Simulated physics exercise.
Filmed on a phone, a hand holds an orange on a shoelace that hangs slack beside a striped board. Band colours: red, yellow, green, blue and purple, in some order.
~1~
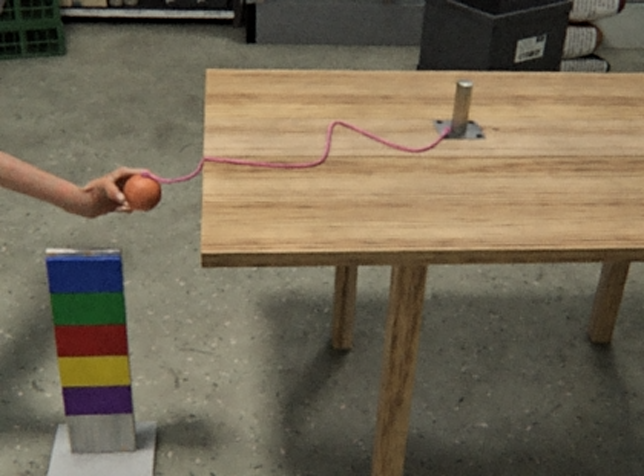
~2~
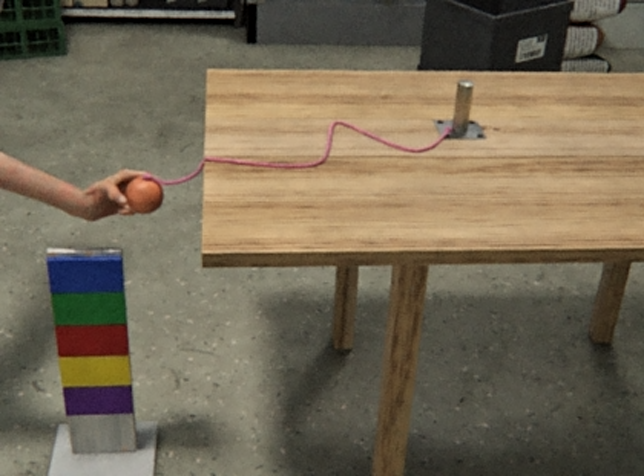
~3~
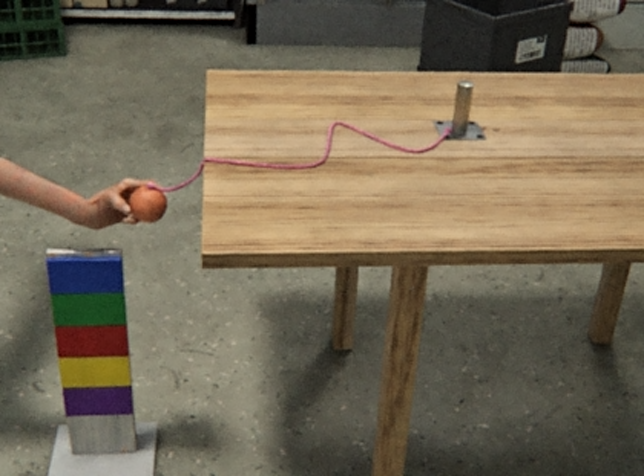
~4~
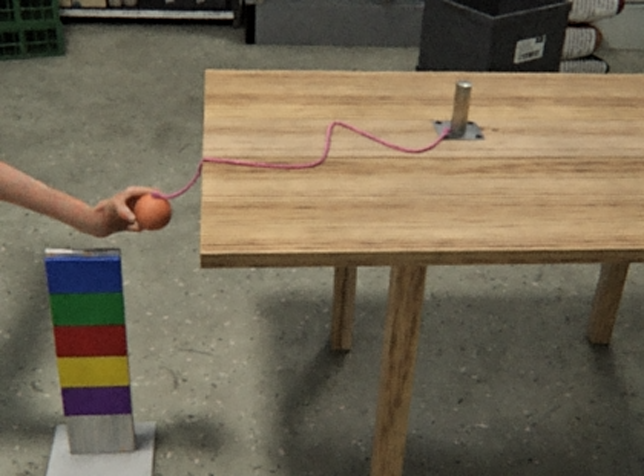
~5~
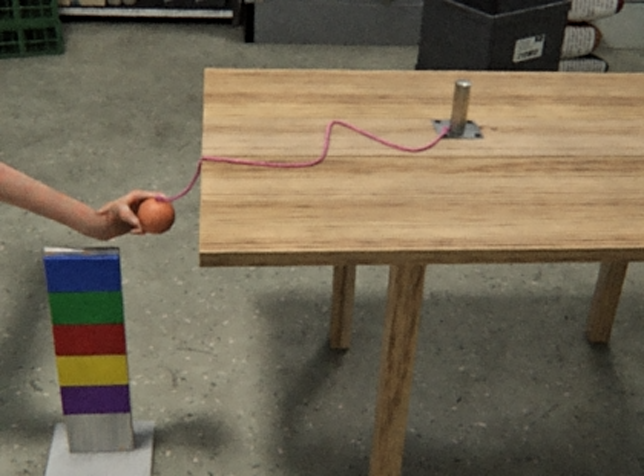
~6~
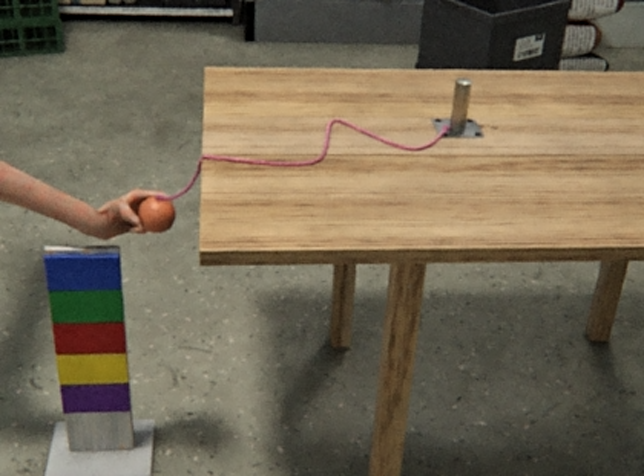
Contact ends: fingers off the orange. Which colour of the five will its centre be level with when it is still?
Its centre will be level with red.
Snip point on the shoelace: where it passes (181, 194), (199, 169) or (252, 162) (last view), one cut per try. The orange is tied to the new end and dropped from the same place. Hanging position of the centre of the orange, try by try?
The three cuts give roughly (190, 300), (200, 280) and (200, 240) respectively.
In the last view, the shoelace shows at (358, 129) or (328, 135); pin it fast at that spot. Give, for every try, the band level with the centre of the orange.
Green, then blue.
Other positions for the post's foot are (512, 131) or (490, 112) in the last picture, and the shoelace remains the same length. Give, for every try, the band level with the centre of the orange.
Result 1: Green. Result 2: Green.
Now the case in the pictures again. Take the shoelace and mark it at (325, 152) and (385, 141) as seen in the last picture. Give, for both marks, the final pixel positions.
(210, 146) and (352, 135).
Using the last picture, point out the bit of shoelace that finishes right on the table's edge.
About (324, 154).
Early on, orange near (240, 312); level with red.
Midway, orange near (182, 332); level with red.
Finally, orange near (199, 330); level with red. The shoelace holds its middle at red.
